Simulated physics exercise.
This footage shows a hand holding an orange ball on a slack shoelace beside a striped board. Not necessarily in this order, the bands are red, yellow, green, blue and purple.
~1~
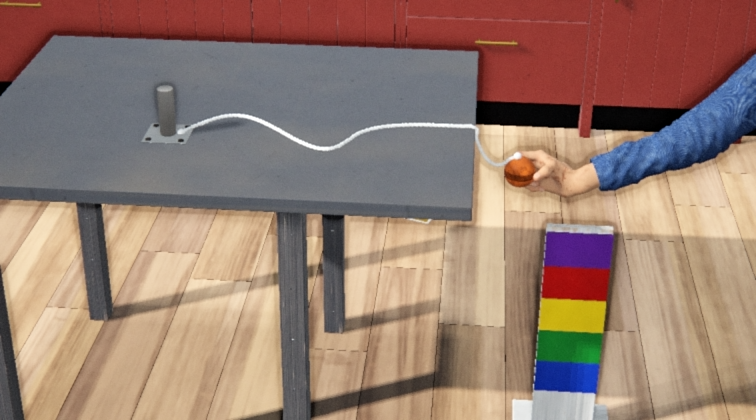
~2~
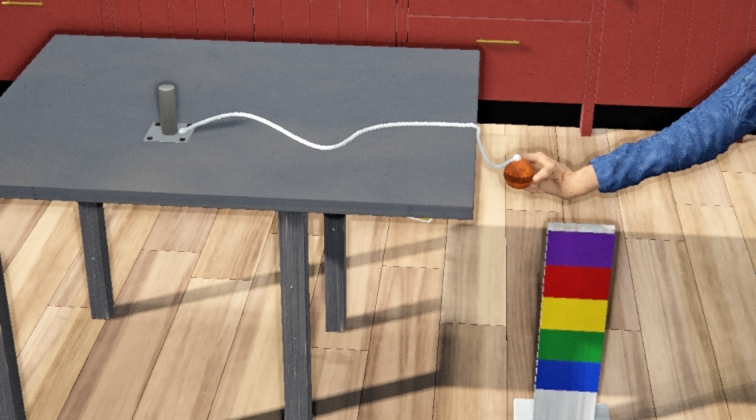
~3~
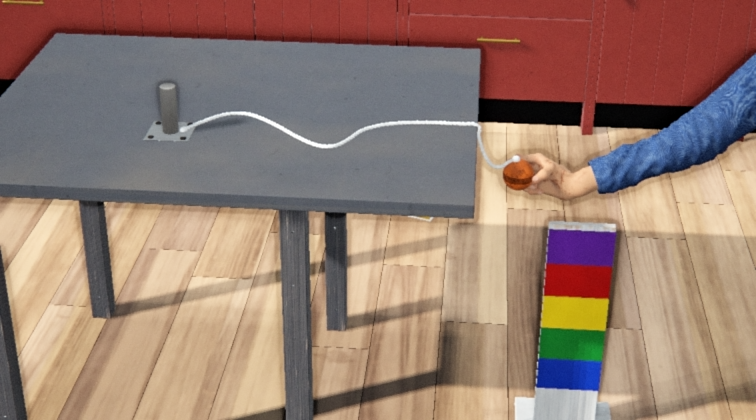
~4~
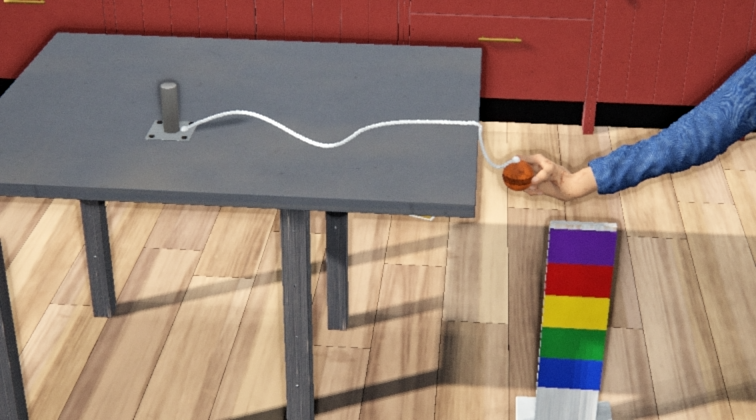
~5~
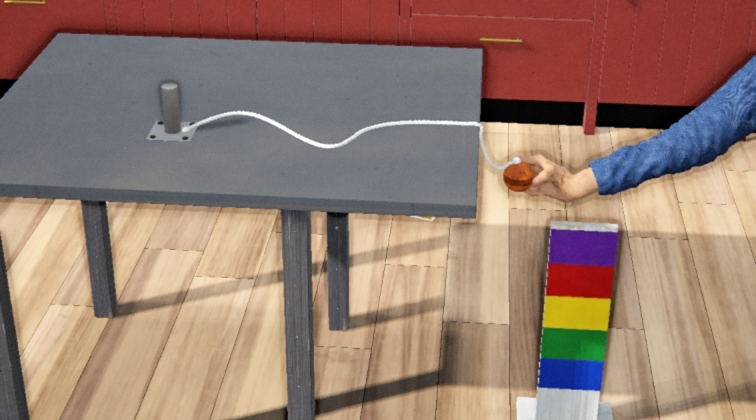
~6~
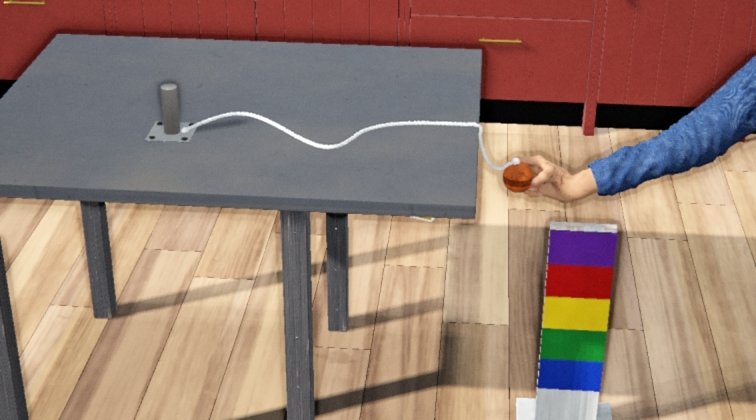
A hand at the right held an orange ball on a slack white shoelace tied to a post on a gray table, barely moving at all, above a board with colored stripes.
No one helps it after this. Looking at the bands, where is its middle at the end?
Its middle is at the red band.
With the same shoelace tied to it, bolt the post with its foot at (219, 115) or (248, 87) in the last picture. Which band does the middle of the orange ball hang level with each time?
Trial 1 - yellow; trial 2 - yellow.
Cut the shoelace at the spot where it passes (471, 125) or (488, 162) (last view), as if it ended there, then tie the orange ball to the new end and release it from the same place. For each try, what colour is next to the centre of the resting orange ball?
Taking them in turn, you'd get none, it hangs higher, then purple.
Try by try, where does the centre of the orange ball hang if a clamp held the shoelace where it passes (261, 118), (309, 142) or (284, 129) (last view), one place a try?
Result per try (px, approx.): (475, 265); (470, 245); (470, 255).
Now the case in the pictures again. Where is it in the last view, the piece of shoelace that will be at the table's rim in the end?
Roughly (407, 124).
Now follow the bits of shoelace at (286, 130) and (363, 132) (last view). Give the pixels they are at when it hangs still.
End: (319, 133) and then (431, 134).
Soon after, ball near (446, 278); level with red.
Then, ball near (491, 278); level with red.
At rest, ball near (478, 282); level with red. Its middle rests at the red band.
